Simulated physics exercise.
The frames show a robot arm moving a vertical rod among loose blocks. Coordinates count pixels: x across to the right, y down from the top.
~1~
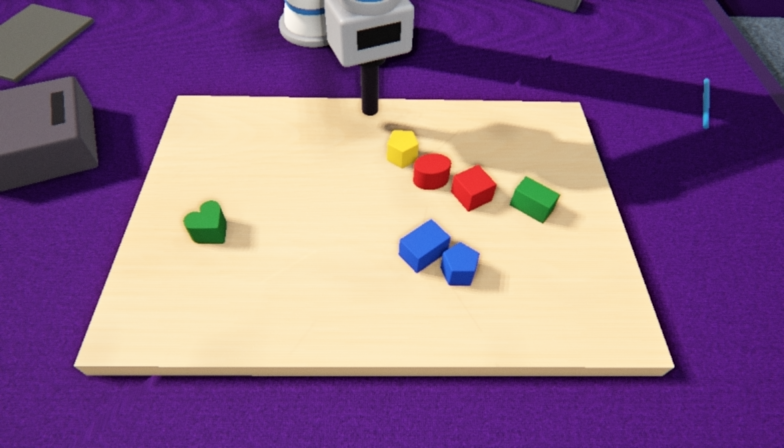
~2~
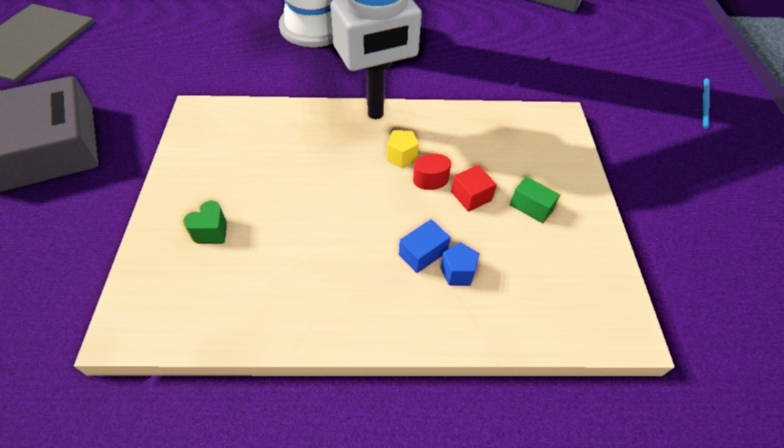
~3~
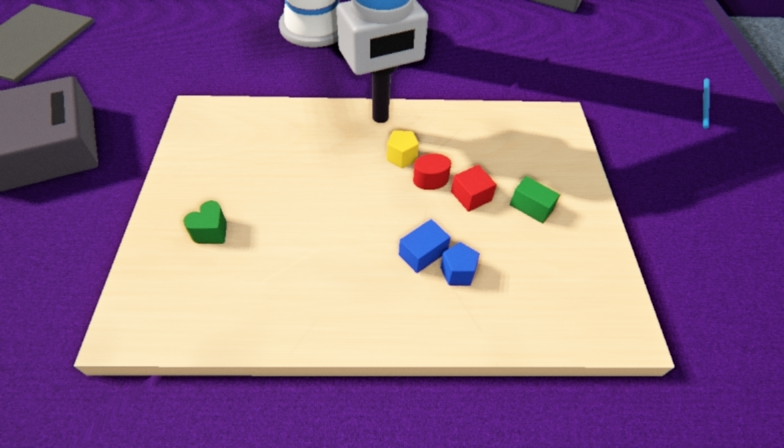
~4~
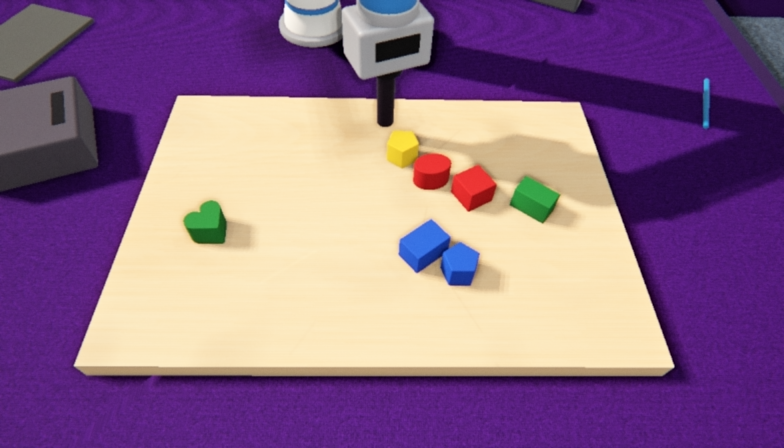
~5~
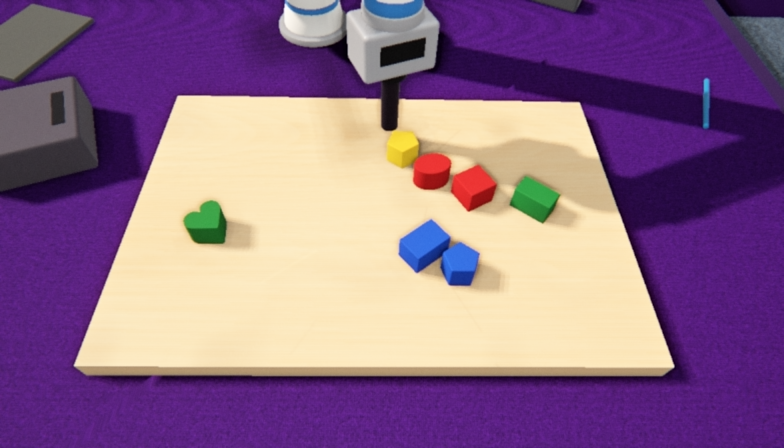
On a purple surface, a pale wooden board is seen from above at an angle by a still camera. A green heart-shaped block sits at the left, with yellow, red and green blocks in a slanting row at the upper right and two blue ones below them. The robot arm's black rod slides slightly right and toward the viewer, nearing the yellow block, while every block stays still.
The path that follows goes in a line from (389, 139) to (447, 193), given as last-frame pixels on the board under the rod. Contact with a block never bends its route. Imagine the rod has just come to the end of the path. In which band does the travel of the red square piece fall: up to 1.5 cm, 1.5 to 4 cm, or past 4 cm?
If I had to pick, the red square piece travels from 1.5 to 4 cm here.
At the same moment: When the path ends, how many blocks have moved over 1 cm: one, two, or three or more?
I count three at least.
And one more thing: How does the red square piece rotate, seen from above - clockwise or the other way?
It spins against the clock.
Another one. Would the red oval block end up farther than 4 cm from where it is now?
Yes.
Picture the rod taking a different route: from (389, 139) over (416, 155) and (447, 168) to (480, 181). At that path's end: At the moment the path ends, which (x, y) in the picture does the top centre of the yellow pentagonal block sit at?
At roughly (410, 154).
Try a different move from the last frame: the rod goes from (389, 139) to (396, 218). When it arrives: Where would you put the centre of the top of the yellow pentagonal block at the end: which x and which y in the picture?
By then it is at (420, 183).
The first path, step by step. One third of the way, rod at (408, 144); yellow pentagonal block at (411, 156); red oval block at (437, 168), turned 15° anticlockwise.
Two thirds of the way, rod at (428, 162); yellow pentagonal block at (412, 169), turned 40° clockwise; red oval block at (440, 176), turned 45° anticlockwise.
At the end, rod at (449, 181); yellow pentagonal block at (412, 170), turned 45° clockwise; red oval block at (449, 196); red square piece at (484, 188), turned 55° anticlockwise.
